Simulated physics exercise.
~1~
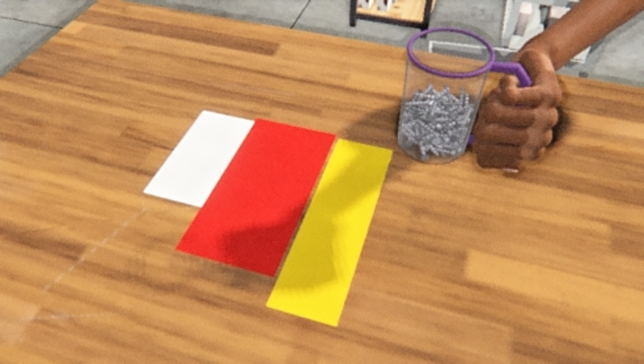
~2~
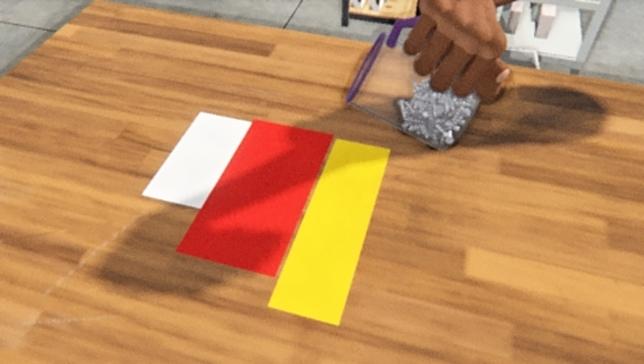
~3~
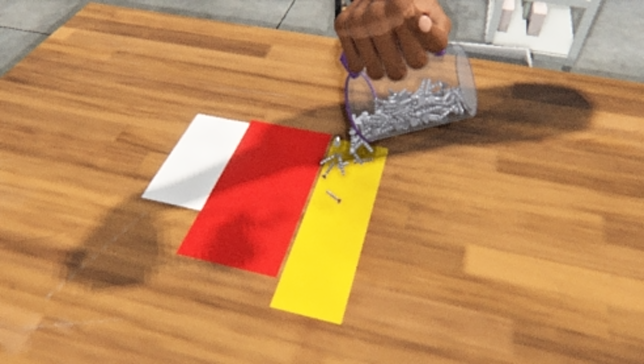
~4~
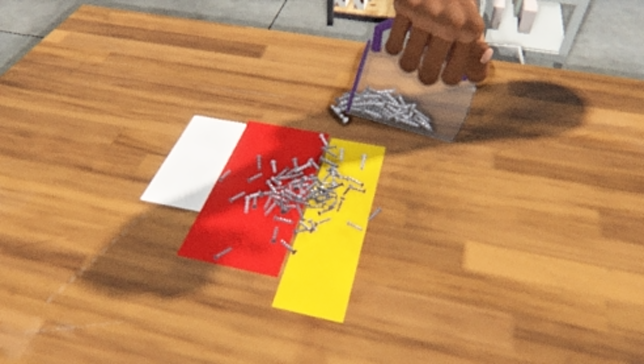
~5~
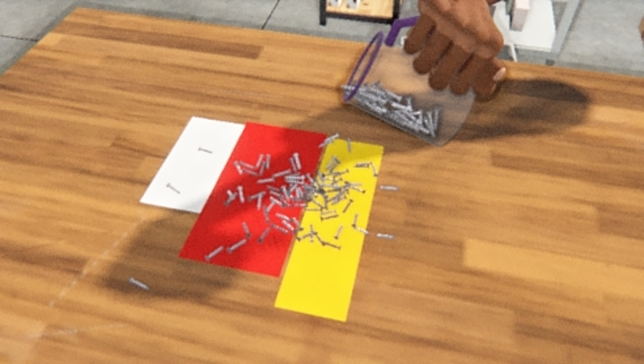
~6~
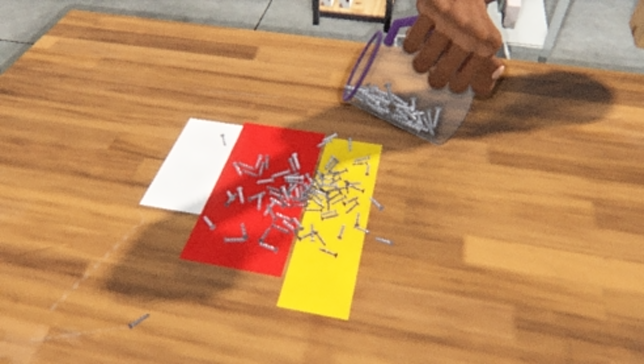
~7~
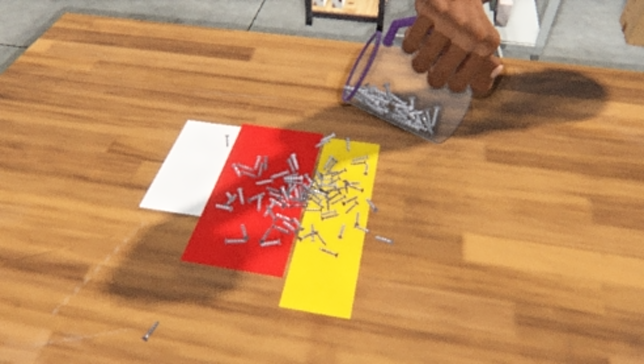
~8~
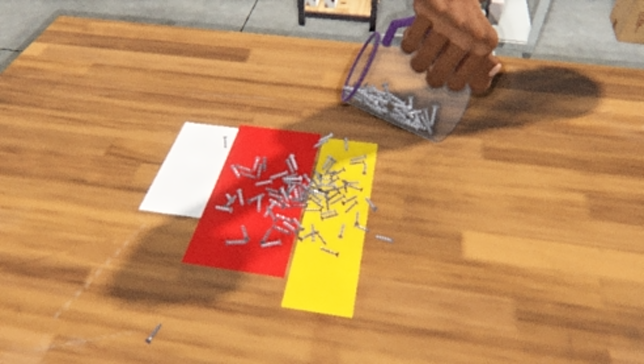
The clip shows a hand tipping a clear, purple-rimmed cup of small metal screws over a wooden table, spilling many across red and yellow mats beside a white one. A few scatter farther, and the hand finally holds the tilted cup still with some screws inside.
